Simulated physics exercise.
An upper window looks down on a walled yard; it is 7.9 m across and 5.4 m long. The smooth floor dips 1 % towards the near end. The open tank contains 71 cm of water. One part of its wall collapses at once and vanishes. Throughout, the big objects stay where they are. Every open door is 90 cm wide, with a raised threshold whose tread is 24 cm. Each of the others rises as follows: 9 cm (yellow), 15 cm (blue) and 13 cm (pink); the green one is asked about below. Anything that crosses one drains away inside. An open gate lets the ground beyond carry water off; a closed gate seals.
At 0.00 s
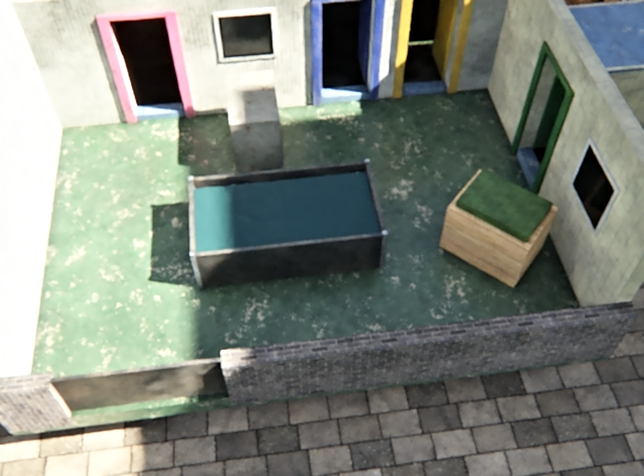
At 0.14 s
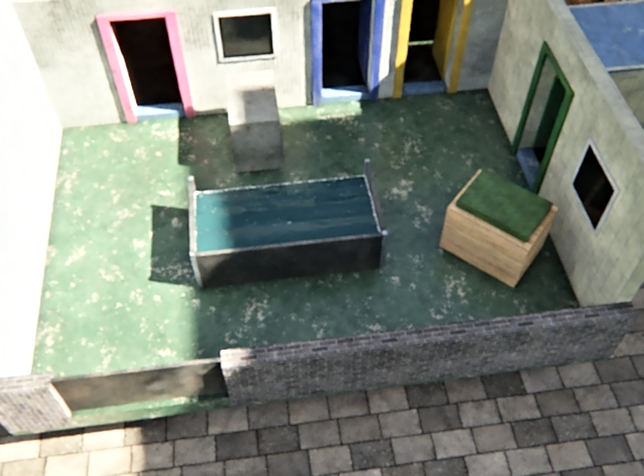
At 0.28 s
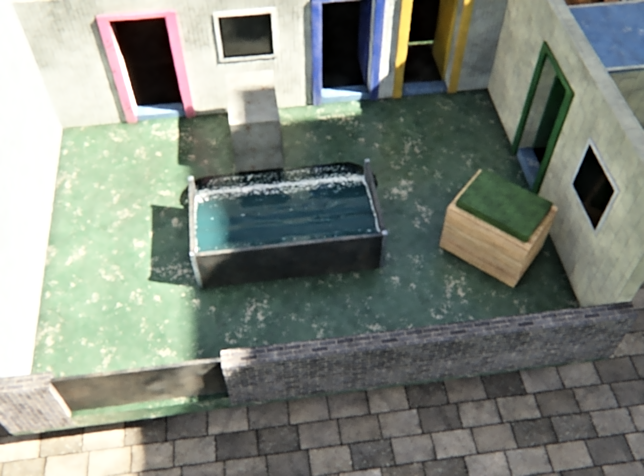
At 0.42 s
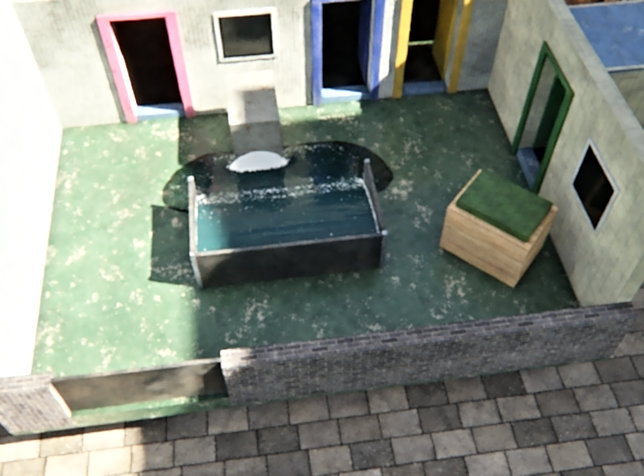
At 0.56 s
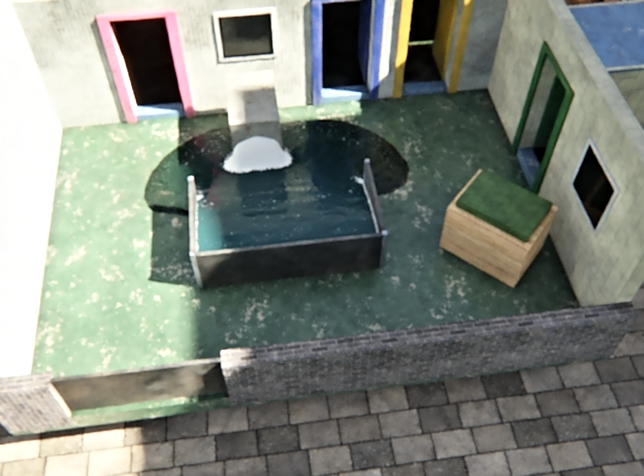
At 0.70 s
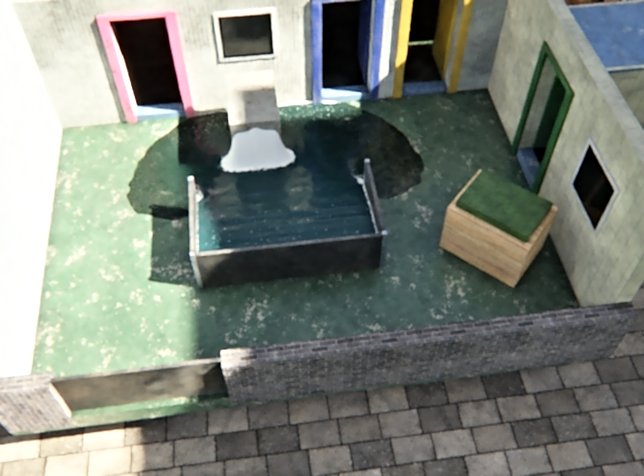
In a walled yard, water pours from an open tank's far side and spreads across the floor.
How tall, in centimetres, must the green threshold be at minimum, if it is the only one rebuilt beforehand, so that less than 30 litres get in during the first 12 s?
It needs to be at least 8.5 cm tall.
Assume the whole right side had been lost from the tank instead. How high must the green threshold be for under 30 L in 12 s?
Some 24 centimetres.
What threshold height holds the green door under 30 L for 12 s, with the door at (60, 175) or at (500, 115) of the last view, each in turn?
You'd want about 15 cm there first, then about 20 cm.
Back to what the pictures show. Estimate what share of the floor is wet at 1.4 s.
Some 30 per cent of it.
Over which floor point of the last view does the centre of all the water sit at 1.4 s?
Centre of the water: Approx. (280, 185) px.
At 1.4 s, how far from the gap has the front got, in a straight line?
Close to 3.8 metres, I'd say.
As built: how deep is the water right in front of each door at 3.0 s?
Lab note, cm: Yellow 11; blue 17; green 7; pink 11.
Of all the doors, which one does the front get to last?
Coming last is the green one.
After 1.4 s water covers 30 % of the floor, deepest (40 cm) near (260, 173); it has not reached the green door.
After 3.0 s water covers 45 % of the floor, deepest (30 cm) near (485, 101); 7 cm at the green door, 0 litres in over its 18 cm threshold.
After 12.0 s water covers 95 % of the floor, deepest (14 cm) near (547, 341); 7 cm at the green door, 0 litres in over its 18 cm threshold.
At the green door as built, the water arrived by 2.7 s and peaked near 15 cm at 6.8 s.
Run again over the same 12 s with other heights there, 59 litres in over 6.5 cm, 12 litres over 10.5 cm. The limit of 30 litres is kept from about 8.5 cm up.
